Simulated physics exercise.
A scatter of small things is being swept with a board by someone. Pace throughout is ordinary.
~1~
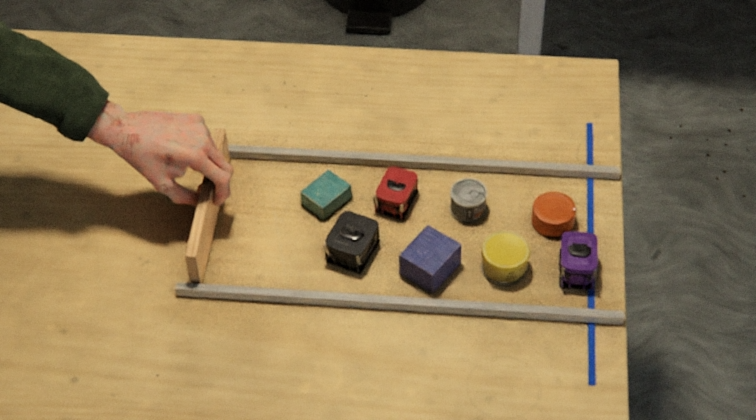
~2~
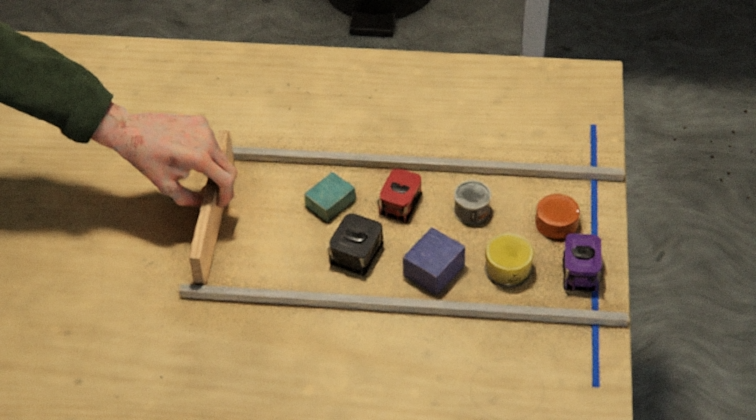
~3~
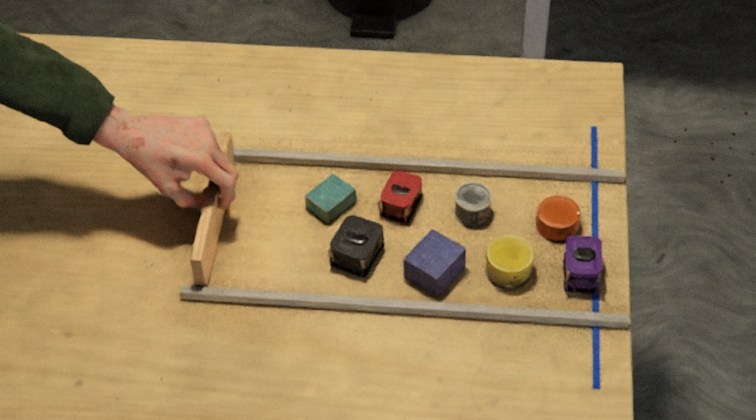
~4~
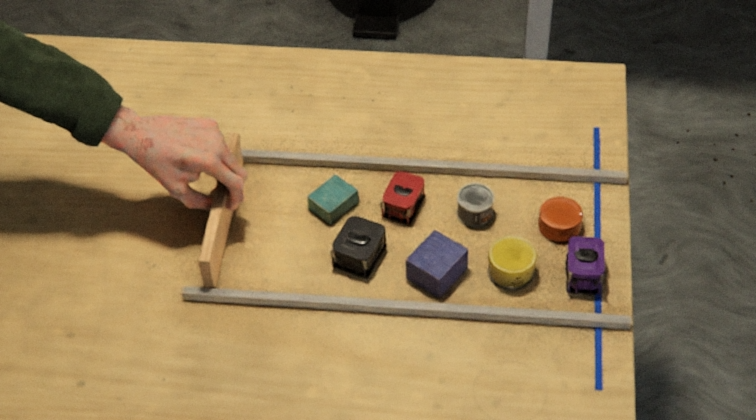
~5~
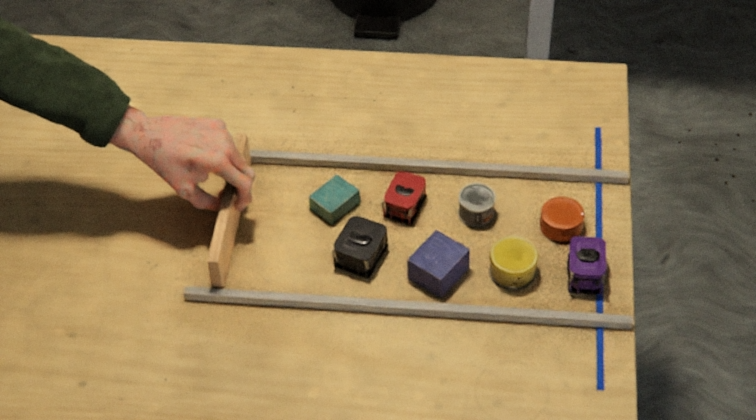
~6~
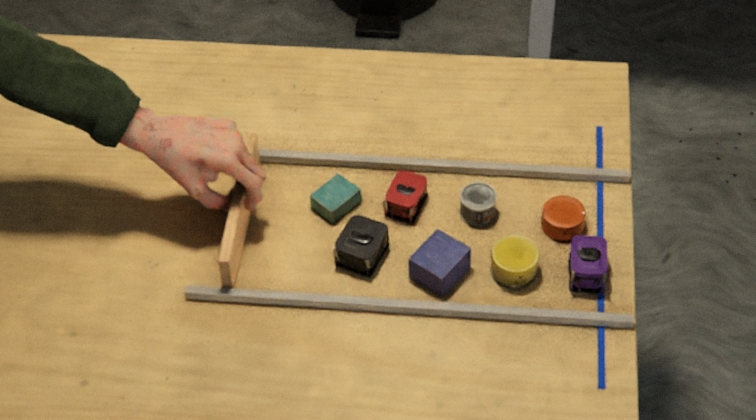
A hand holding a wooden board between two grey rails stays nearly still at first, then slides the board slightly right toward a scatter of small coloured blocks, cases and round containers, which stay in place beside a blue line.
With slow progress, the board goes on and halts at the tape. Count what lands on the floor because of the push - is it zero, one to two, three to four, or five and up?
Looks like at least five go over the edge.
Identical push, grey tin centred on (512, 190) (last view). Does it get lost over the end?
Grey tin: Gone.
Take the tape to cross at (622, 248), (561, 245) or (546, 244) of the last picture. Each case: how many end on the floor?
Tallies in the order given: 8, 4, 3.
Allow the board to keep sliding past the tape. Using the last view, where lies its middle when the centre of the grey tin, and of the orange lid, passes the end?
Around (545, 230) first and around (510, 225) second.
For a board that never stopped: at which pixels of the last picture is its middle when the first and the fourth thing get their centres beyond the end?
About (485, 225), then (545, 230).
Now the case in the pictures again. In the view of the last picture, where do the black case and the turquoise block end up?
Taking them in turn, first comes (622, 258), then (617, 207).
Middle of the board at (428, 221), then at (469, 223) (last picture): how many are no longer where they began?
Well, it's 6 at the first one and 8 at the second.
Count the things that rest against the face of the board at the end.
Tally at the end: 2.
A little later, none off yet; purple case at rest near (588, 264); orange lid at rest near (563, 218); yellow pot at rest near (515, 262).
Next, none off yet; purple case shifted about its own width near (636, 267); orange lid shifted about its own width near (610, 225); yellow pot shifted well along near (593, 266).
When it is over, the number that fall off is five or more; down, red case, blue block, grey tin, yellow pot, orange lid and purple case.
